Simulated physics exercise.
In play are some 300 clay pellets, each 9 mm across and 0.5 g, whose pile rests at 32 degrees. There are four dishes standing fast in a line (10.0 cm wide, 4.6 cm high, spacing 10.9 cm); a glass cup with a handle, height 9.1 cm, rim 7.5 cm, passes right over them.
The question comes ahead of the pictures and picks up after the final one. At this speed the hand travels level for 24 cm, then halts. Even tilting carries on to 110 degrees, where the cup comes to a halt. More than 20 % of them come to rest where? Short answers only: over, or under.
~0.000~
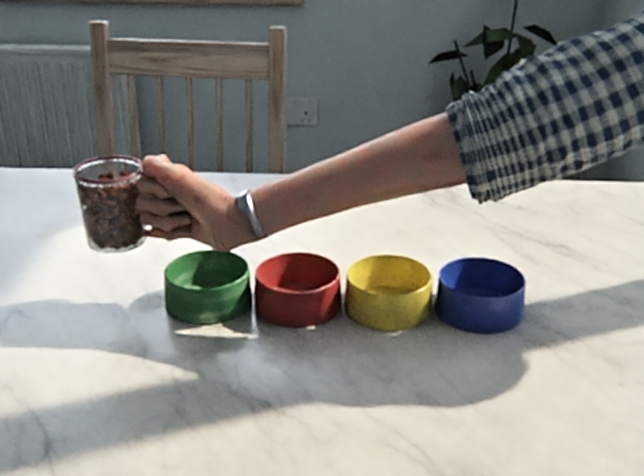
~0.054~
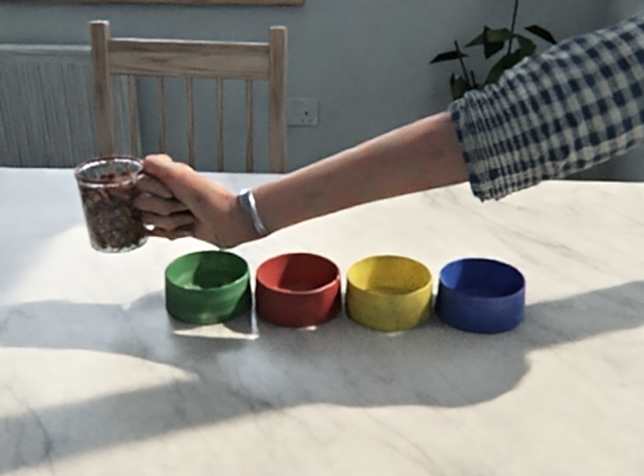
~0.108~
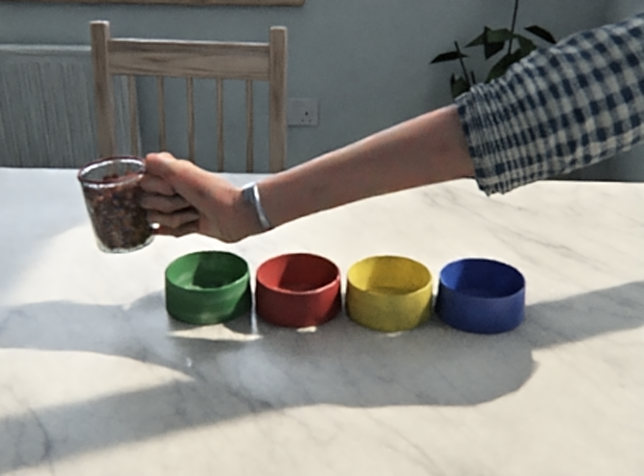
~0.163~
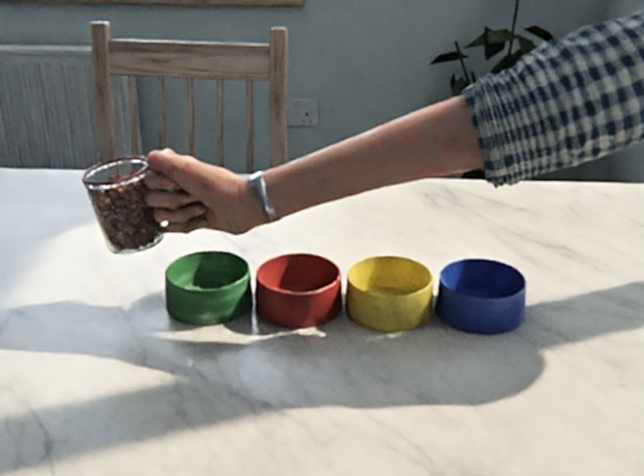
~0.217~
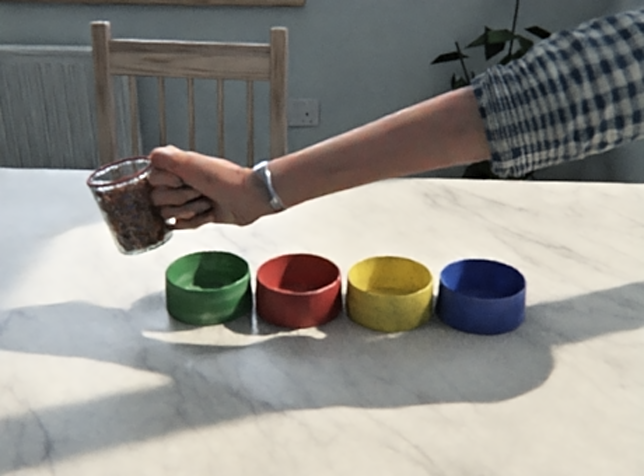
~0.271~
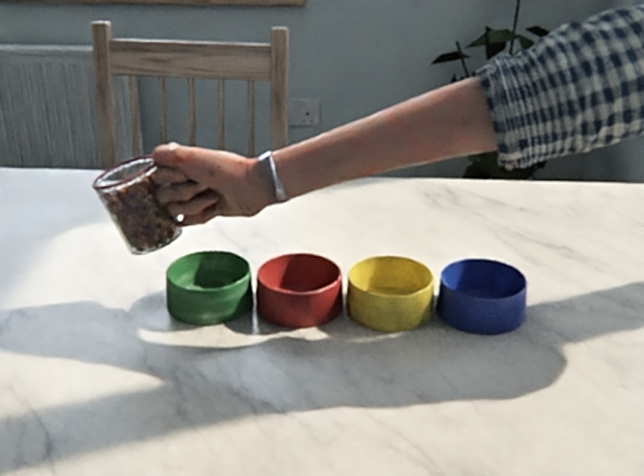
One by one: Red: It should take in more than a fifth, blue: It should take in a fifth at the most, green: It should take in more than a fifth, yellow: It should take in a fifth at the most, counter: It should take in a fifth at the most.
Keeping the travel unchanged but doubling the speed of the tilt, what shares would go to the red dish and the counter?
Red 10; counter 30.
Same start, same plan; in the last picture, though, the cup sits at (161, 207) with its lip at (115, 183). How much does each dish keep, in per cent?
In the end red holds 80, blue holds 0, green holds 10, yellow holds 0.
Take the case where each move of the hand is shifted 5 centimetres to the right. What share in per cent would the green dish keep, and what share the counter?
Then I'd expect green at 0 and the counter at 0.
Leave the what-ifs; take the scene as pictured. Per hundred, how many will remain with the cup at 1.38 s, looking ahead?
Around 70 in a hundred.
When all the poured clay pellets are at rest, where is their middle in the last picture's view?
About (248, 291).
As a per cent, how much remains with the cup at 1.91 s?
I'd say close to 15 per cent.
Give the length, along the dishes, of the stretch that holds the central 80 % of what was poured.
12 cm.
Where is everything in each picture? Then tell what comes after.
Cup at (113, 205), tilt 0 degrees, lip at (76, 168), moved 0.0 cm; middle of the pieces at (116, 208); green dish at (207, 269); red dish at (298, 272); yellow dish at (389, 274); blue dish at (482, 277), in the first picture.
Cup at (115, 205), tilt 1 degrees, lip at (77, 169), moved 0.2 cm; middle of the pieces at (118, 208), in the second picture.
Cup at (119, 206), tilt 4 degrees, lip at (80, 171), moved 0.7 cm; middle of the pieces at (123, 208), in the third picture.
Cup at (126, 206), tilt 9 degrees, lip at (85, 174), moved 1.5 cm; middle of the pieces at (130, 208), in the fourth picture.
Cup at (133, 207), tilt 14 degrees, lip at (90, 178), moved 2.3 cm; middle of the pieces at (137, 208), in the fifth picture.
Cup at (141, 206), tilt 19 degrees, lip at (95, 181), moved 3.1 cm; middle of the pieces at (145, 208); green dish at (209, 270); red dish at (299, 273); yellow dish at (391, 275); blue dish at (484, 278). Its pace works out near 90 degrees a second; the hand travels 14 cm a second, in the sixth picture.
After 0.94 s, tilt 78 degrees; cup holds 100 %.
Then, at 1.38 s, tilt 110 degrees; cup holds 70 %, green 30 %.
After 1.91 s, tilt 110 degrees; cup holds 15 %, red 25 %, green 50 %.
At rest (2.9 s), red 45 %, blue 0 %, green 50 %, yellow 0 %, counter 5 %.
